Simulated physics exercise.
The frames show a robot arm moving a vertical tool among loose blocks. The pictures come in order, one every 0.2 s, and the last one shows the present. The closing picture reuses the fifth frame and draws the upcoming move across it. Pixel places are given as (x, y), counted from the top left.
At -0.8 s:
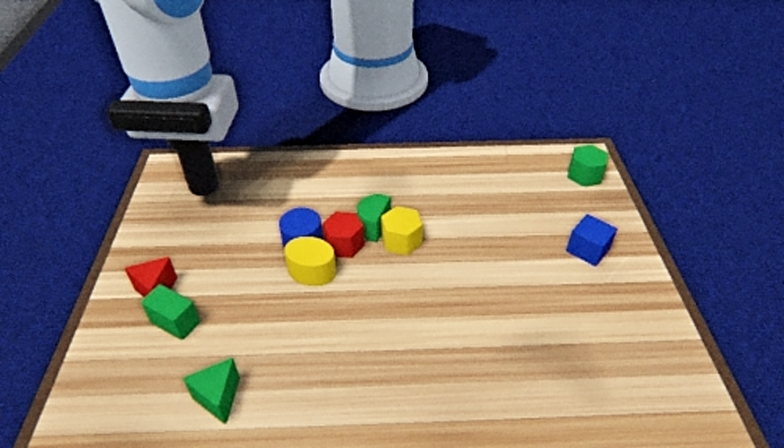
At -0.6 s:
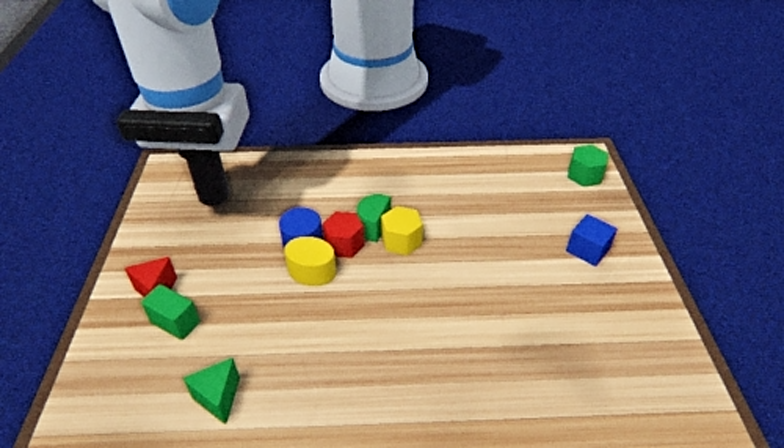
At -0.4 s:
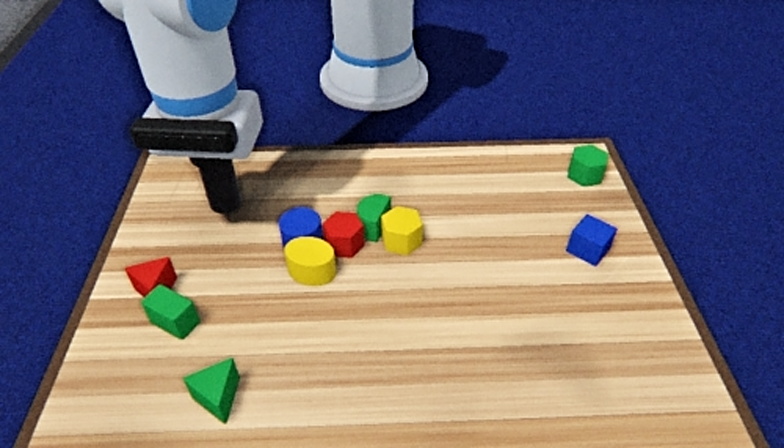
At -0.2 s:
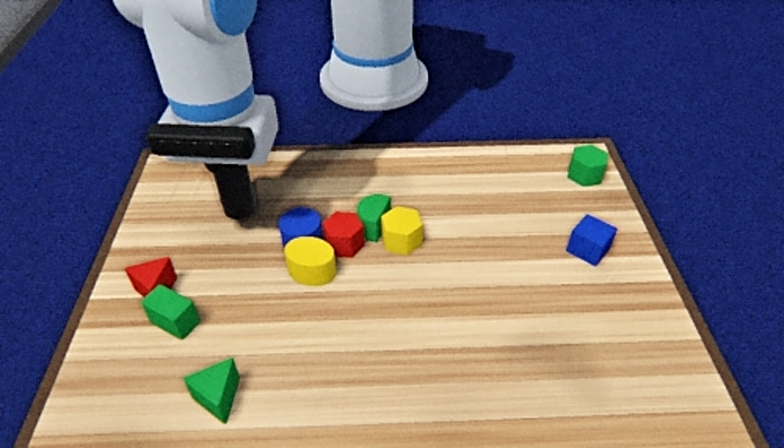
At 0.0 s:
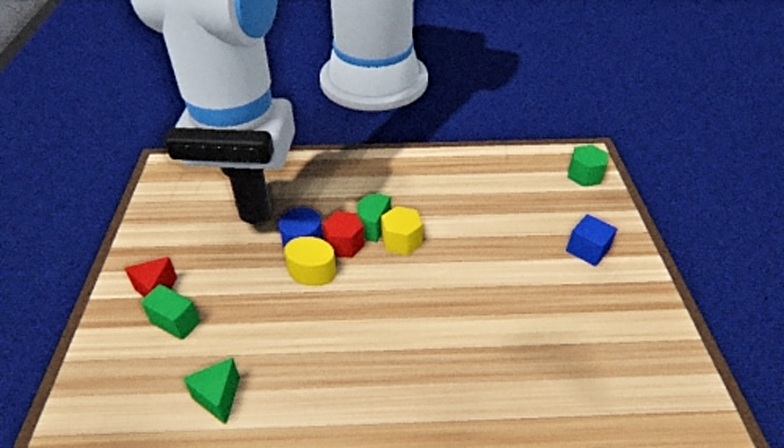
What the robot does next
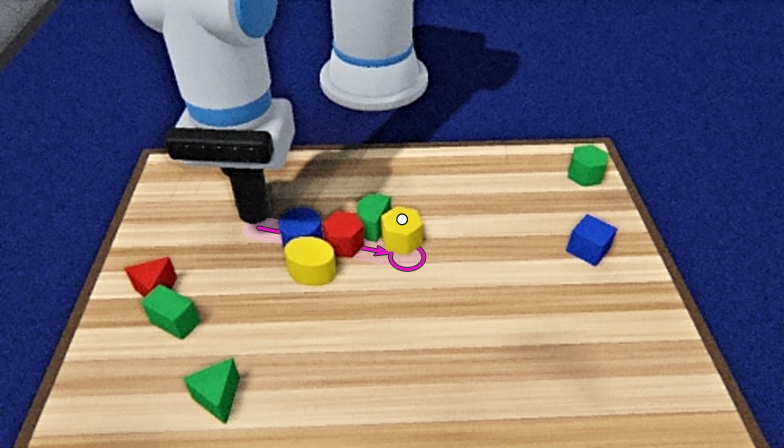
A white and blue robot arm holding a black vertical tool moves over a wooden board on a blue surface, seen from above at an angle. Blue, yellow, red and green blocks cluster near the centre, with red and green ones at left and green and blue ones at right. The tool slides steadily right and slightly down, nearing the blue disc, while the blocks and camera stay still.
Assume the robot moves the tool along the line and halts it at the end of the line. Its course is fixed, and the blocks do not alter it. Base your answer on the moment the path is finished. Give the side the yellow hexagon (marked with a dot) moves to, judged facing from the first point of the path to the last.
Its shift is leftward.
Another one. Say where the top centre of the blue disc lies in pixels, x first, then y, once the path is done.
My prediction: (355, 256).
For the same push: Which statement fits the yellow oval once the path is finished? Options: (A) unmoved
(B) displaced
B (displaced)
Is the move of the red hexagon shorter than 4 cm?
No, I don't think so.
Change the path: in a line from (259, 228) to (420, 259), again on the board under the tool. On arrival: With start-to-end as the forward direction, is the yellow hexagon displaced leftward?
Yes.
The drawn path runs from (259, 228) to (407, 257); the dot is on the yellow hexagon.
The first path, step by step. One third of the way, tool (306, 223); blue disc (329, 236); yellow oval (314, 266), turned 10° clockwise; red hexagon (370, 233), turned 55° anticlockwise.
Two thirds of the way, tool (356, 233); blue disc (354, 254); yellow oval (314, 270), turned 20° clockwise; red hexagon (391, 240), turned 75° anticlockwise; yellow hexagon (414, 218), turned 25° anticlockwise.
At the end, tool (408, 243); blue disc (355, 256); yellow oval (314, 270), turned 20° clockwise; red hexagon (432, 257), turned 35° anticlockwise; green half-round block (381, 205), turned 25° anticlockwise; yellow hexagon (428, 215), turned 50° anticlockwise.
